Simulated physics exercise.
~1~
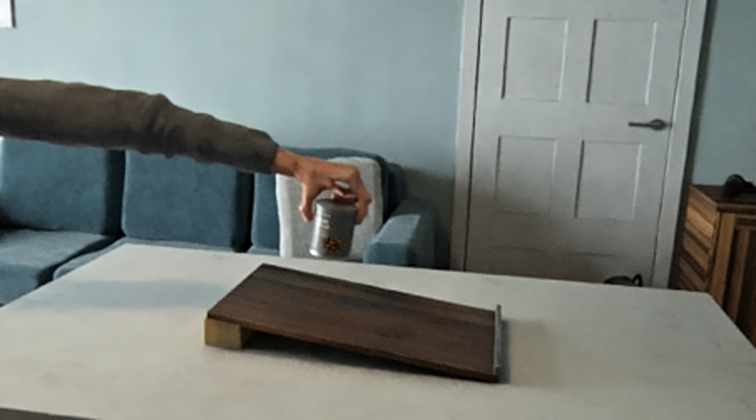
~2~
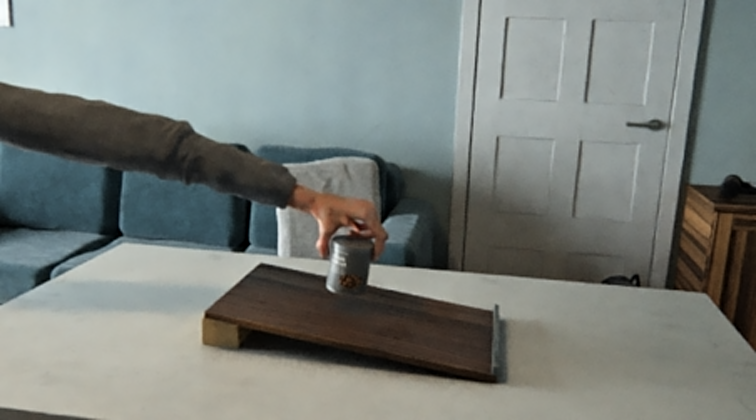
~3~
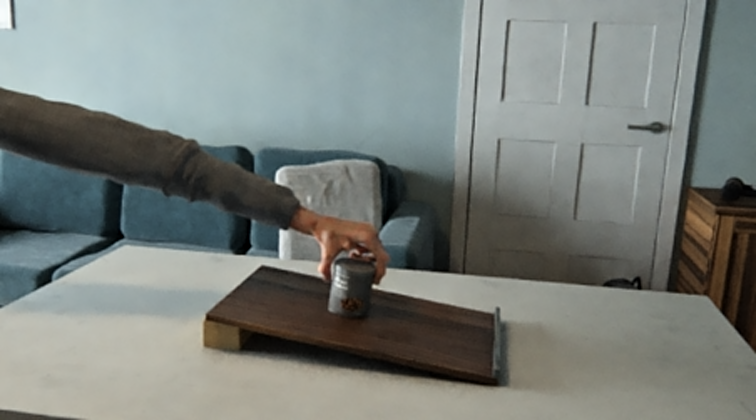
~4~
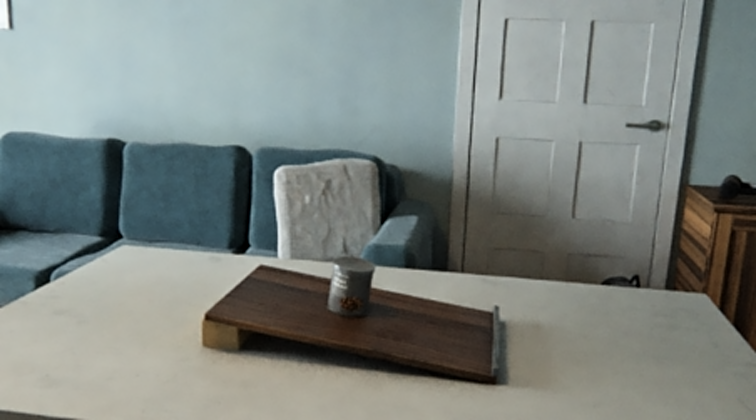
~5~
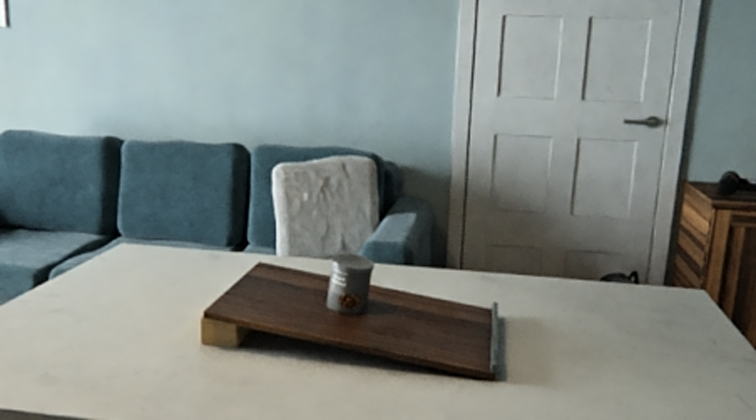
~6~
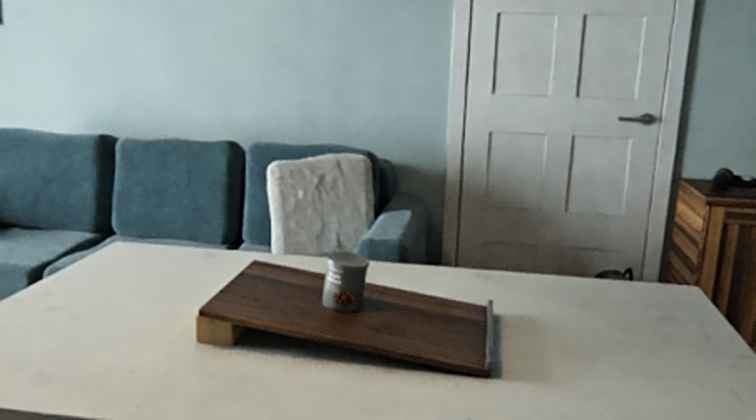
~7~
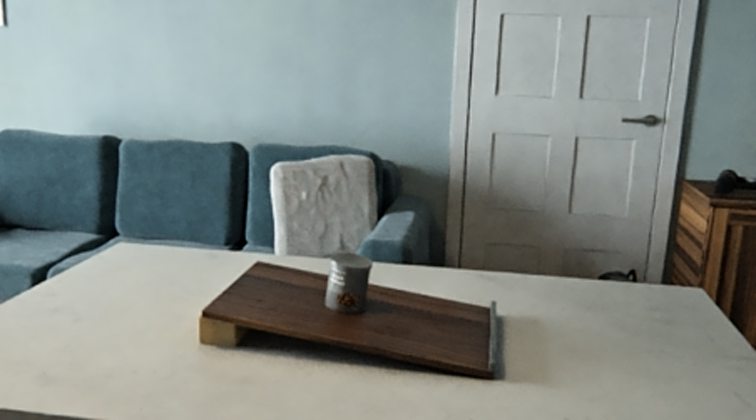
A hand lowering a grey tin onto a sloping wooden board and letting go, the tin staying where it was placed.
